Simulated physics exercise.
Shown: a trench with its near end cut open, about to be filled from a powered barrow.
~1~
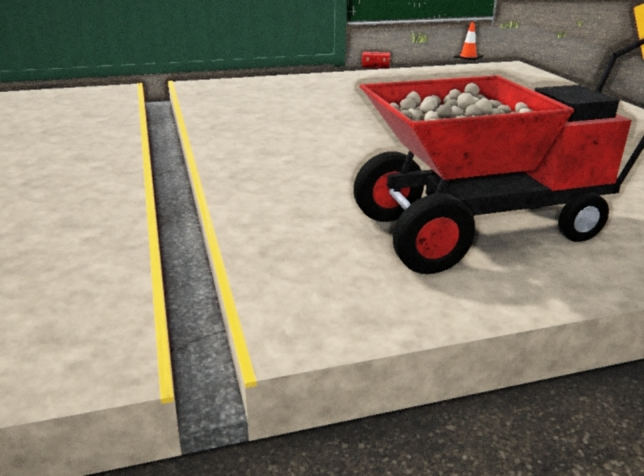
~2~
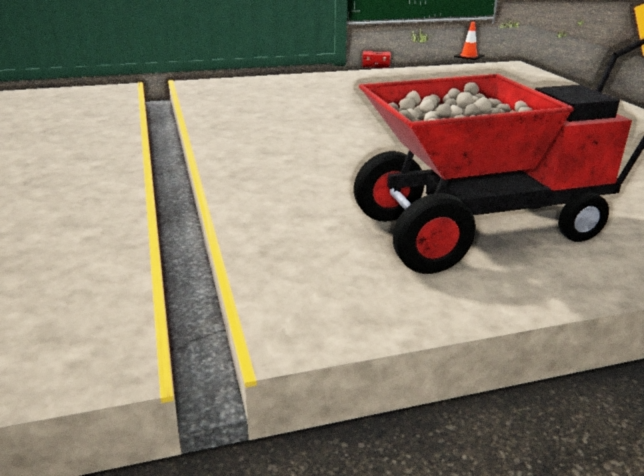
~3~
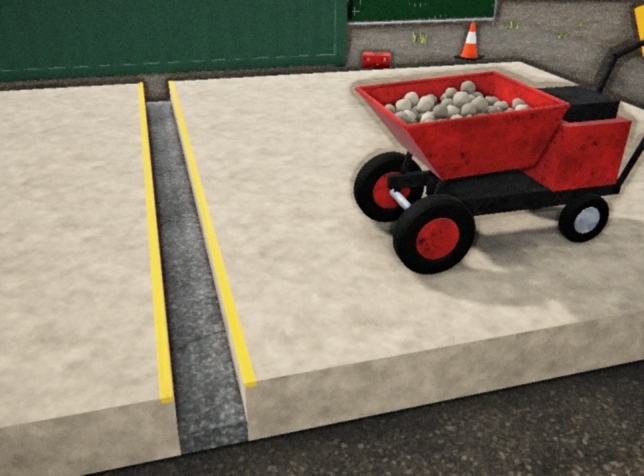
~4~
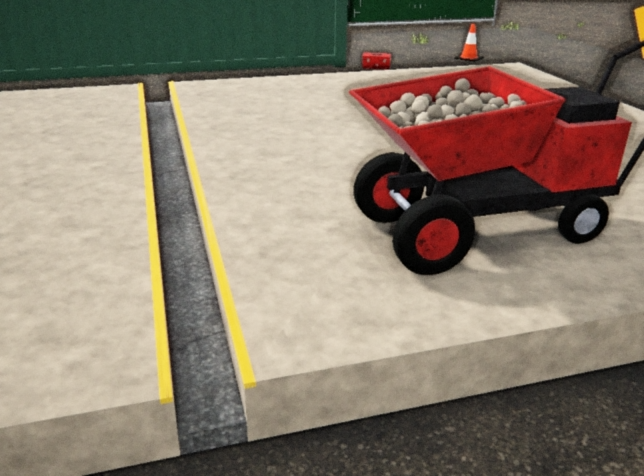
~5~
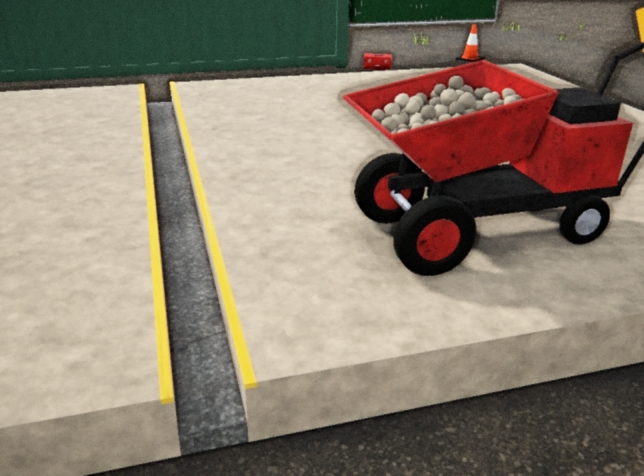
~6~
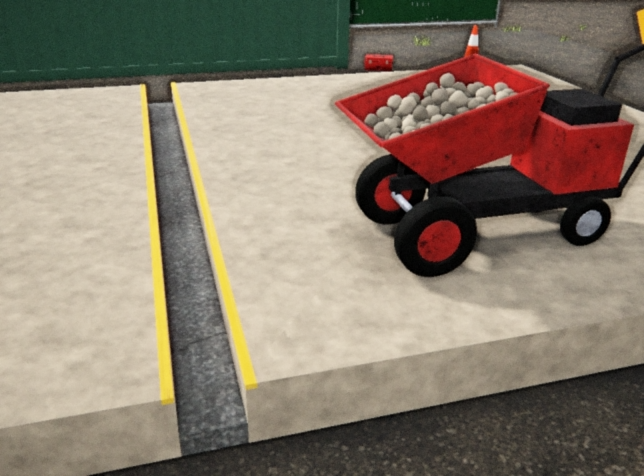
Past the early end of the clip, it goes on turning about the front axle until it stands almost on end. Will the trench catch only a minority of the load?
Yes, only the smaller part.
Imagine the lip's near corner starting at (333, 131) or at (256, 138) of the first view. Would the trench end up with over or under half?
Try one: The greater share. Try two: The lesser share.
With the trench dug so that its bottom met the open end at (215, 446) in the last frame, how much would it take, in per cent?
About 30 %.
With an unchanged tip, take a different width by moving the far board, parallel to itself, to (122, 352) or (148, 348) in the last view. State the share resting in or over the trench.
The share would be 40 % first and 40 % second.
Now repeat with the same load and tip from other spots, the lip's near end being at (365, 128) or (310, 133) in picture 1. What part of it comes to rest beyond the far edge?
The first gives close to 0 per cent and the second 30 per cent.
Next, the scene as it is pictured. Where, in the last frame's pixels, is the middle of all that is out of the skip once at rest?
Once it all stops, the middle lies near (240, 262).
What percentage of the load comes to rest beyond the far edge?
0 percent.
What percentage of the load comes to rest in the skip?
Close to 5 per cent.
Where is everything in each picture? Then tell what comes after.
Lip of the skip at (412, 124), level; top of the load at (471, 117), river pebbles; first edge of the trench at (237, 332); far edge at (162, 344), the trench under half as wide as the skip, and about half as deep as wide, in the first frame.
Lip of the skip at (411, 125), level; top of the load at (471, 116), in the second frame.
Lip of the skip at (407, 127), tipped barely; top of the load at (467, 115), in the third frame.
Lip of the skip at (399, 132), tipped a little; top of the load at (476, 109), in the fourth frame.
Lip of the skip at (391, 137), tipped a little; top of the load at (471, 105), in the fifth frame.
Lip of the skip at (382, 145), tipped clearly; top of the load at (479, 104); first edge of the trench at (238, 334); far edge at (163, 345), in the sixth frame.
Soon, skip tipped steeply; all in the skip.
A while on, skip tipped right over; most in the skip; a small part short of the trench; a stray few falling.
Towards the end, skip tipped right over; about a quarter in the skip; about half short of the trench; about a quarter in or heaped over the trench; a stray few beyond it.
Finally, skip tipped right over; a small part in the skip; about half short of the trench; about a third in or heaped over the trench; a stray few beyond it.
